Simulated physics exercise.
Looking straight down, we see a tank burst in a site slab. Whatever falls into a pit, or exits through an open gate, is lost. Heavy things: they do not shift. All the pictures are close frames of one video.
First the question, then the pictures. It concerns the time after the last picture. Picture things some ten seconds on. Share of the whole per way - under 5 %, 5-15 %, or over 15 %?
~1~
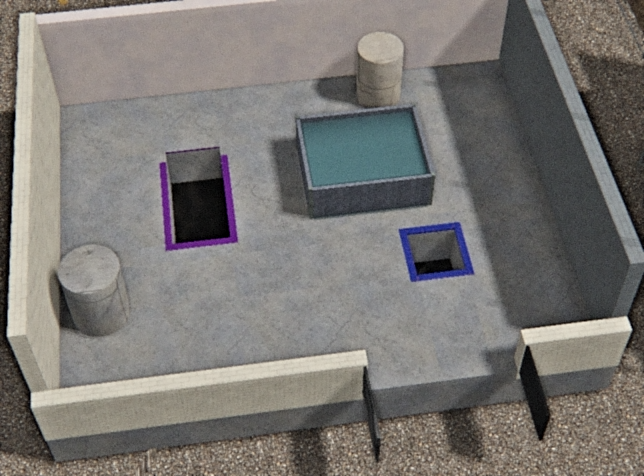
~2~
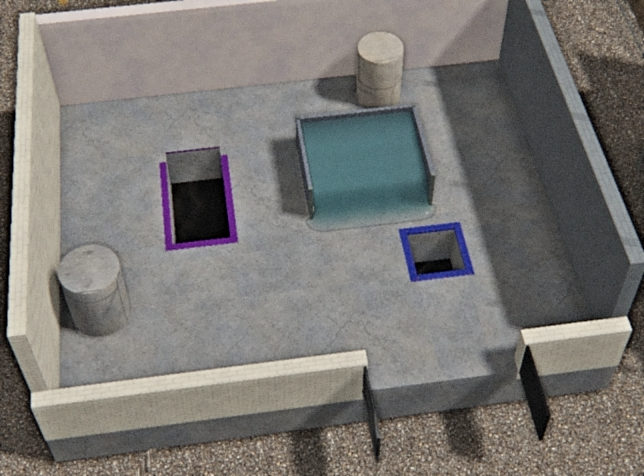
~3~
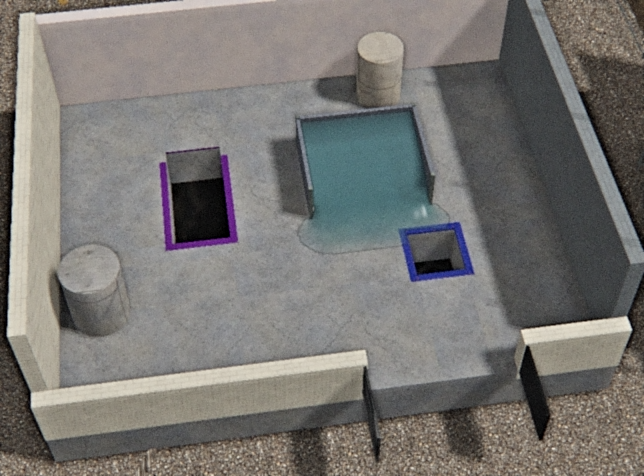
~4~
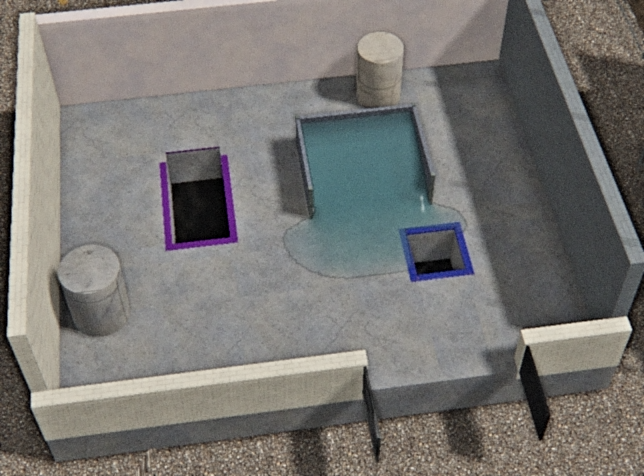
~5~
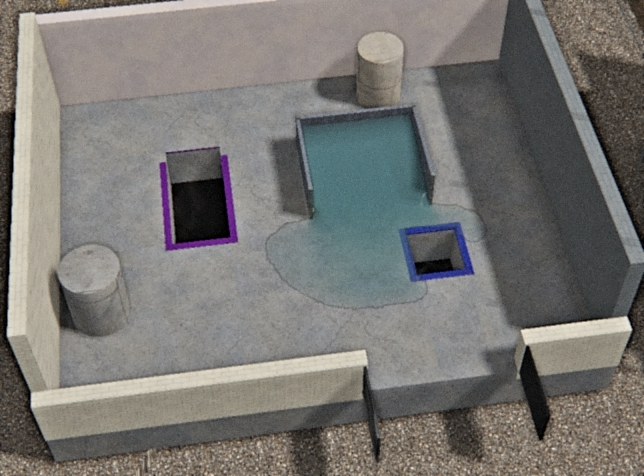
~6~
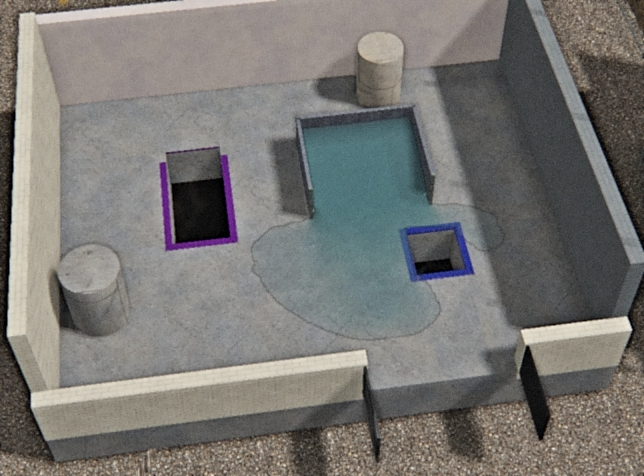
Gate over 15 %, purple pit under 5 %, blue pit over 15 %.
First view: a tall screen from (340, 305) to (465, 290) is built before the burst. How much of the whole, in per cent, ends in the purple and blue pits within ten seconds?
Approximate split, purple: 6 in a hundred; blue: 50 in a hundred.
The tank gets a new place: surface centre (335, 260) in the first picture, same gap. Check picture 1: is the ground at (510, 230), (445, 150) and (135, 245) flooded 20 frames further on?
Spot 1 unwetted, spot 2 unwetted, spot 3 wetted.
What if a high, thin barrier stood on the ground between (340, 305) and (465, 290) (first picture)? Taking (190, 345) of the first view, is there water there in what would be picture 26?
There: Awash.
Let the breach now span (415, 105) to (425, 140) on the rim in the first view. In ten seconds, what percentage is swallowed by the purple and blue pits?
I'd say the purple pit gets around 4 percent and the blue pit around 4 percent.
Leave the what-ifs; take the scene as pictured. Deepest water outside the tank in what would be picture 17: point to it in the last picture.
I'd mark about pixel (341, 379).
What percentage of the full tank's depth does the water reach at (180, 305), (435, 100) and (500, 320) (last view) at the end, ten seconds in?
Readings in sequence: 4, 0, 2 percent.
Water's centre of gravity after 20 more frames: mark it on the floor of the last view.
Near (304, 289) in the last view.
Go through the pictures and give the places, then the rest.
In the first frame, still water in the tank at (364, 149).
In the second frame, the front is at (313, 224), out from the gap at (371, 199).
In the third frame, the front is at (304, 236), out from the gap at (371, 202).
In the fourth frame, the front is at (296, 255), out from the gap at (371, 202).
In the fifth frame, the front is at (322, 298), out from the gap at (371, 203).
In the sixth frame, water pours out at (371, 203) and has run to (368, 335).
A moment on, water covers 20 % of the floor; the gate 4 %, the purple pit 0 %, the blue pit 15 %.
Next, water covers 25 % of the floor; the gate 13 %, the purple pit 0 %, the blue pit 22 %.
Then, water covers 30 % of the floor; the gate 22 %, the purple pit 0 %, the blue pit 27 %.
Later, water covers 40 % of the floor; the gate 28 %, the purple pit 0 %, the blue pit 31 %.
In the end, water covers 45 % of the floor; the gate 32 %, the purple pit 3 %, the blue pit 33 %.
